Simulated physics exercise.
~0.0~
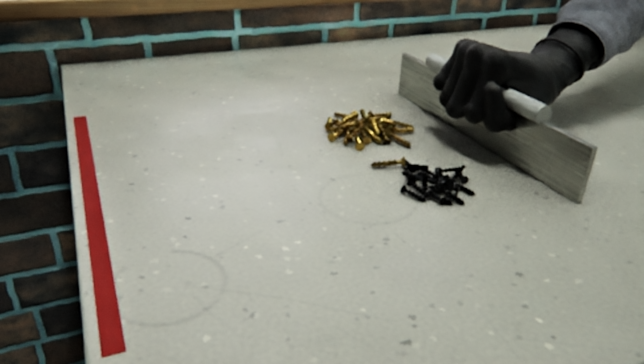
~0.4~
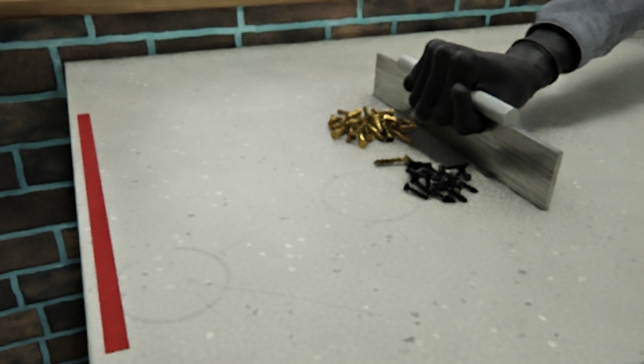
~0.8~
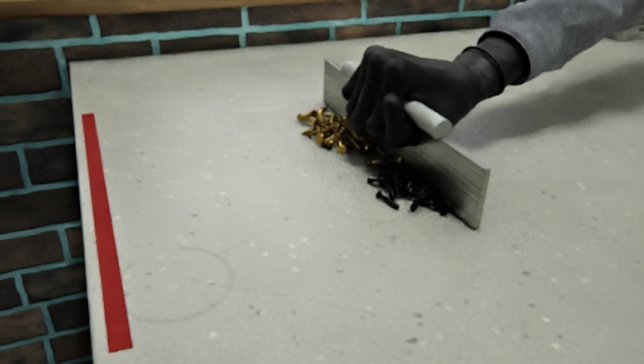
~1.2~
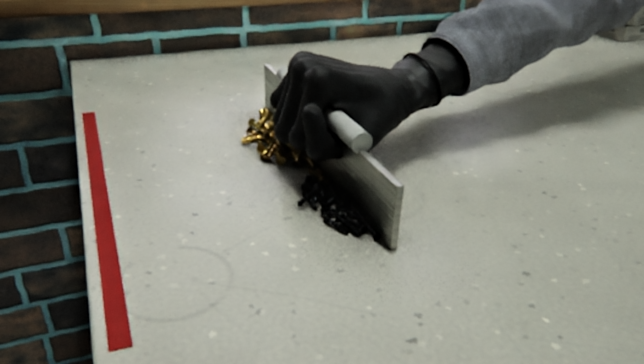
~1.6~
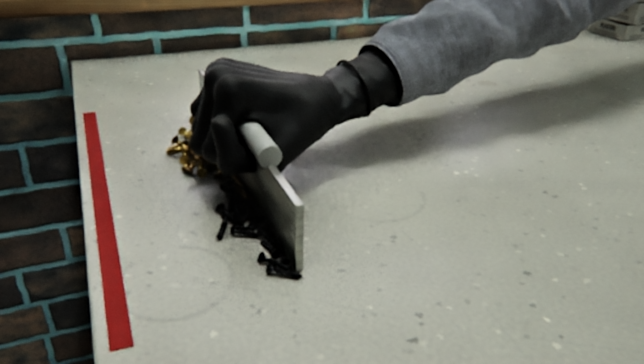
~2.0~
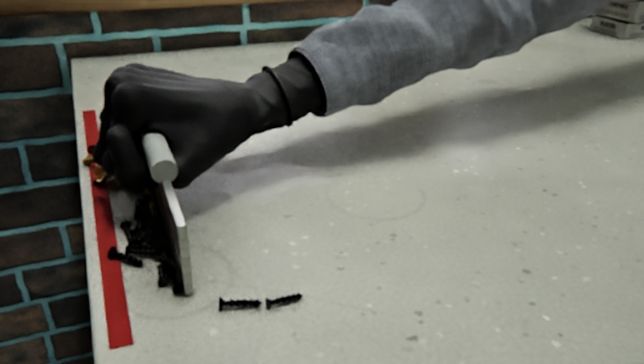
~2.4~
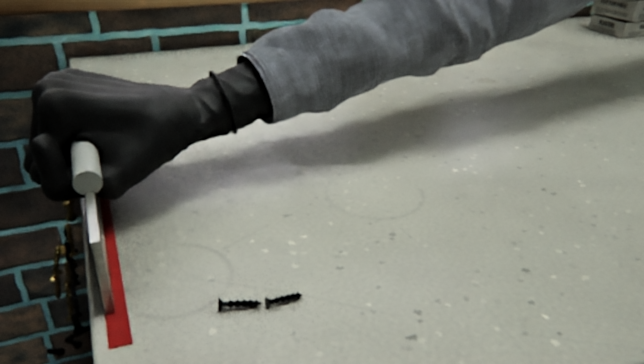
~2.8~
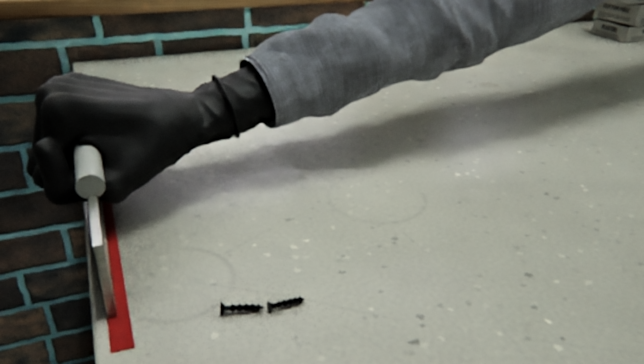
In this clip, a black-gloved hand pushes a pile of brass-coloured screws and a pile of black screws leftward across a pale speckled table with a flat scraper, stopping at the red tape as the piles go over the edge, leaving two black screws on the table.
